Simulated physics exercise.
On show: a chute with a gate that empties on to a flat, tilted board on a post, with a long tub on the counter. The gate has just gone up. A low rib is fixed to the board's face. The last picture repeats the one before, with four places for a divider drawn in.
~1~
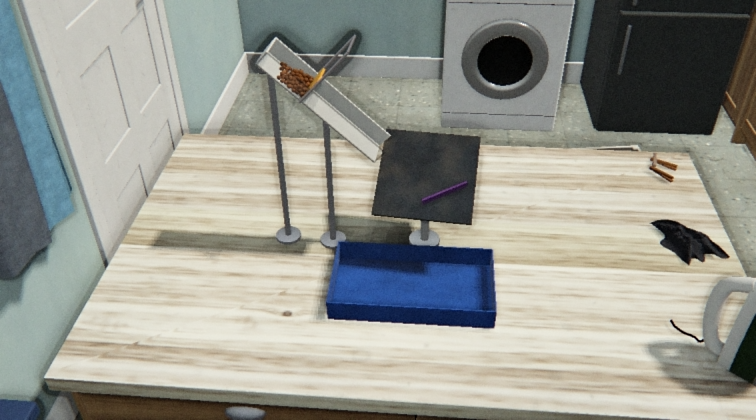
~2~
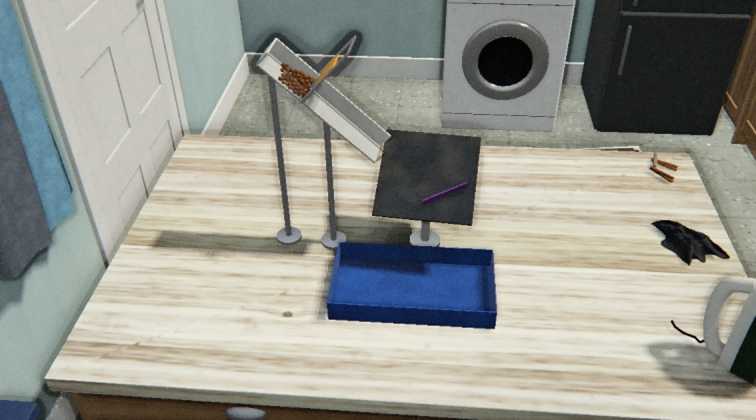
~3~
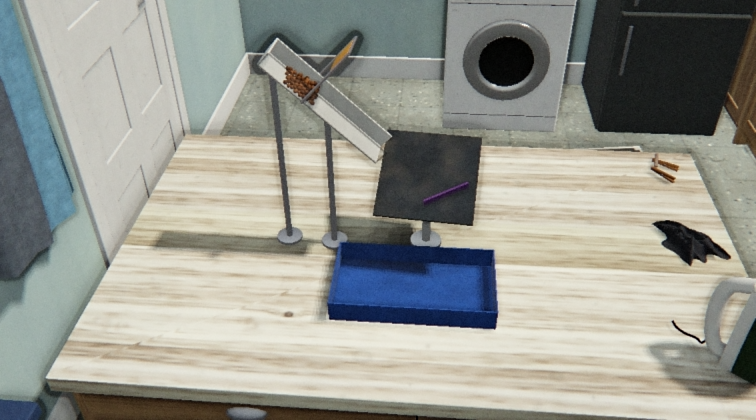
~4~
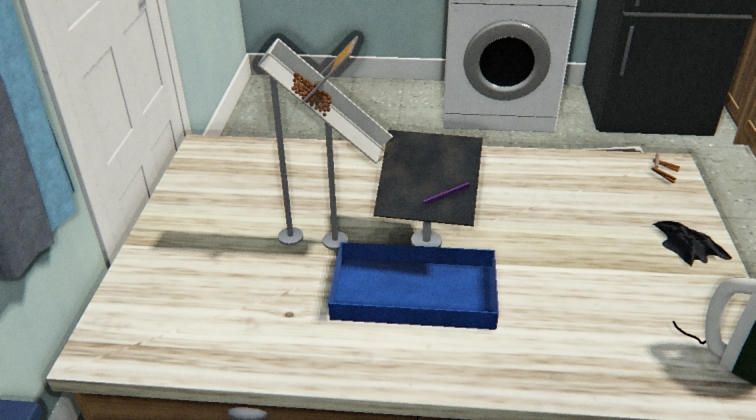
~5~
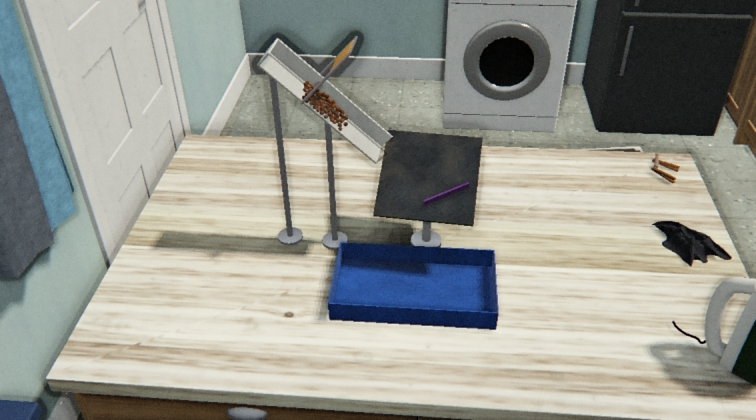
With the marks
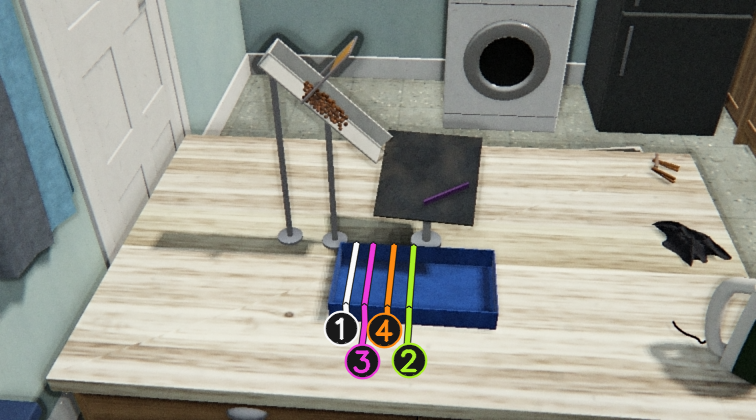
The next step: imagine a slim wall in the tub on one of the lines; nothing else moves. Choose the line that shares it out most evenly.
Take 2.
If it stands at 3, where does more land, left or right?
The right side.
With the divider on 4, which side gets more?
Right.
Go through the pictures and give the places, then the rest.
The first picture shows load behind the gate (297, 81), cereal balls; lip of the chute (377, 154), sloping fairly steeply.
The second picture shows middle of the board (428, 175), tilted gently; middle of its low edge (421, 220); of its high edge (434, 133).
The third picture shows front corners of the tub (328, 303) and (498, 312), empty; front of the load (313, 103).
The fourth picture shows middle of the load (312, 95); its front (328, 109), roughly a quarter of the way to the lip; rib from (469, 183) to (424, 201).
The fifth picture shows middle of the load (325, 106); its front (346, 124), roughly half of the way to the lip.
On the marked copy, line 1 crosses the front rim at (346, 304); line 2 crosses the front rim at (409, 308); line 3 crosses the front rim at (364, 305); line 4 crosses the front rim at (387, 306).
Choosing 1, of what is caught, not one piece on the left of the divider, every piece on the right.
Choosing 2, of what is caught, roughly half on the left of the divider, roughly half on the right.
Choosing 3, of what is caught, not one piece on the left of the divider, every piece on the right.
Choosing 4, of what is caught, just a few on the left of the divider, almost all on the right.
